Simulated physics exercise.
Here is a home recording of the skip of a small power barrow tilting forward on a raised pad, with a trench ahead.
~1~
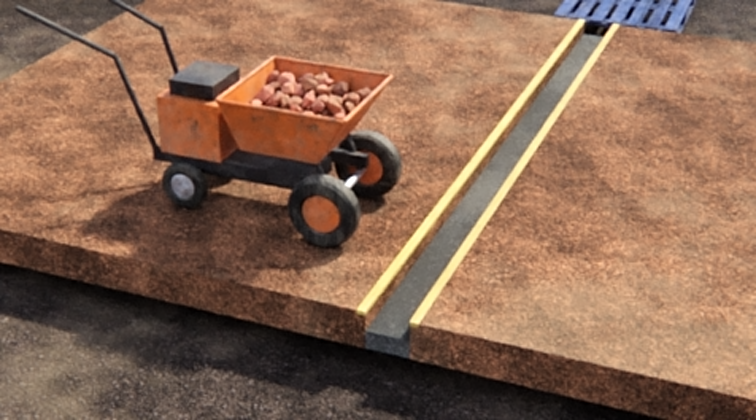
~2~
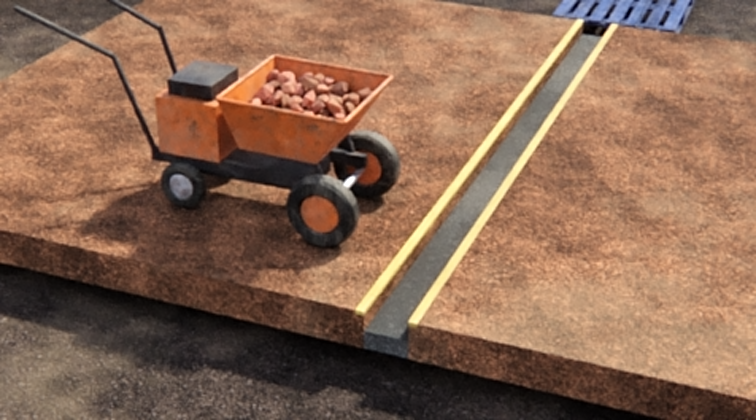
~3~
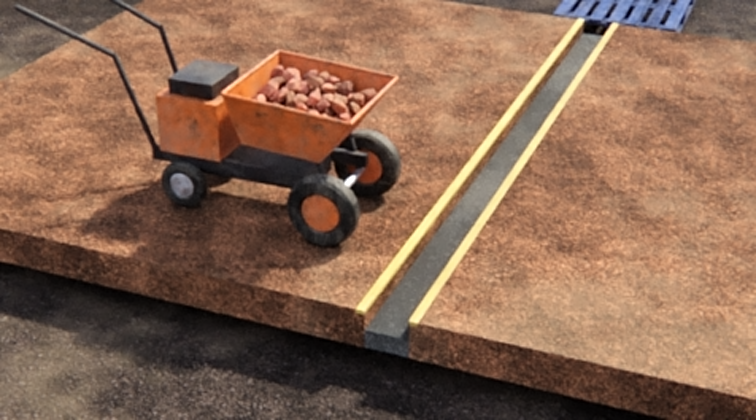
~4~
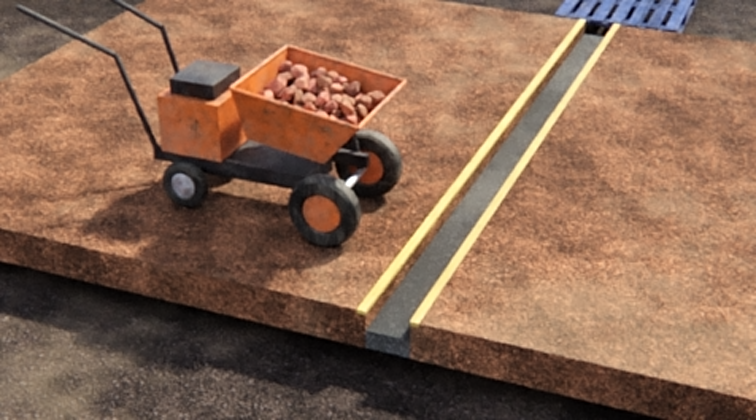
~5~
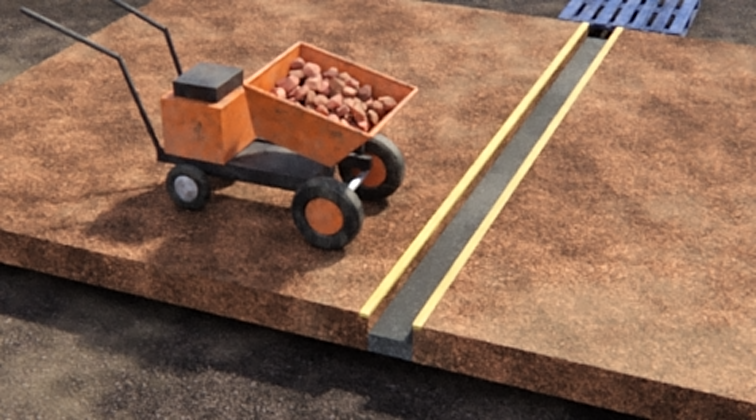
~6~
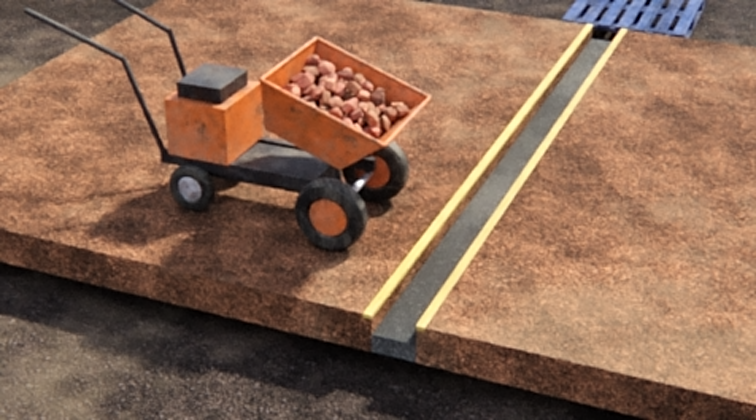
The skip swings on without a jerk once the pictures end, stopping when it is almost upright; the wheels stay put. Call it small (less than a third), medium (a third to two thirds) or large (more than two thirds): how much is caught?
Medium.
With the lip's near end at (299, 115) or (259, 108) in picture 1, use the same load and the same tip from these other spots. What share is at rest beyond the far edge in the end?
In turn, around 0 per cent and 0 per cent.
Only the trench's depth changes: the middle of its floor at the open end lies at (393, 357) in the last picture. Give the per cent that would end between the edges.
I'd guess close to 50 percent.
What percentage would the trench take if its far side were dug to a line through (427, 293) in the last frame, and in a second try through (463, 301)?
The first try comes to close to 30 per cent, the next to 70 per cent.
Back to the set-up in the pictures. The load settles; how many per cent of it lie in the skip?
Result: Close to 15 per cent.
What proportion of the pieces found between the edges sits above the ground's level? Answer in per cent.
Close to 35 percent.
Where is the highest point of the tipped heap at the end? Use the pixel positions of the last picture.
Once it settles, the peak is close to (465, 229) in the last picture.
Shortly afterwards, skip tipped steeply; the whole lot in the skip.
Next, skip tipped steeply; the bulk in the skip; only a few in or heaped over the trench; a little beyond it; only a few falling.
Some moments later, skip tipped right over; near a third in the skip; near a quarter in or heaped over the trench; near a third beyond it.
In the end, skip tipped right over; a little in the skip; near half in or heaped over the trench; near a third beyond it.
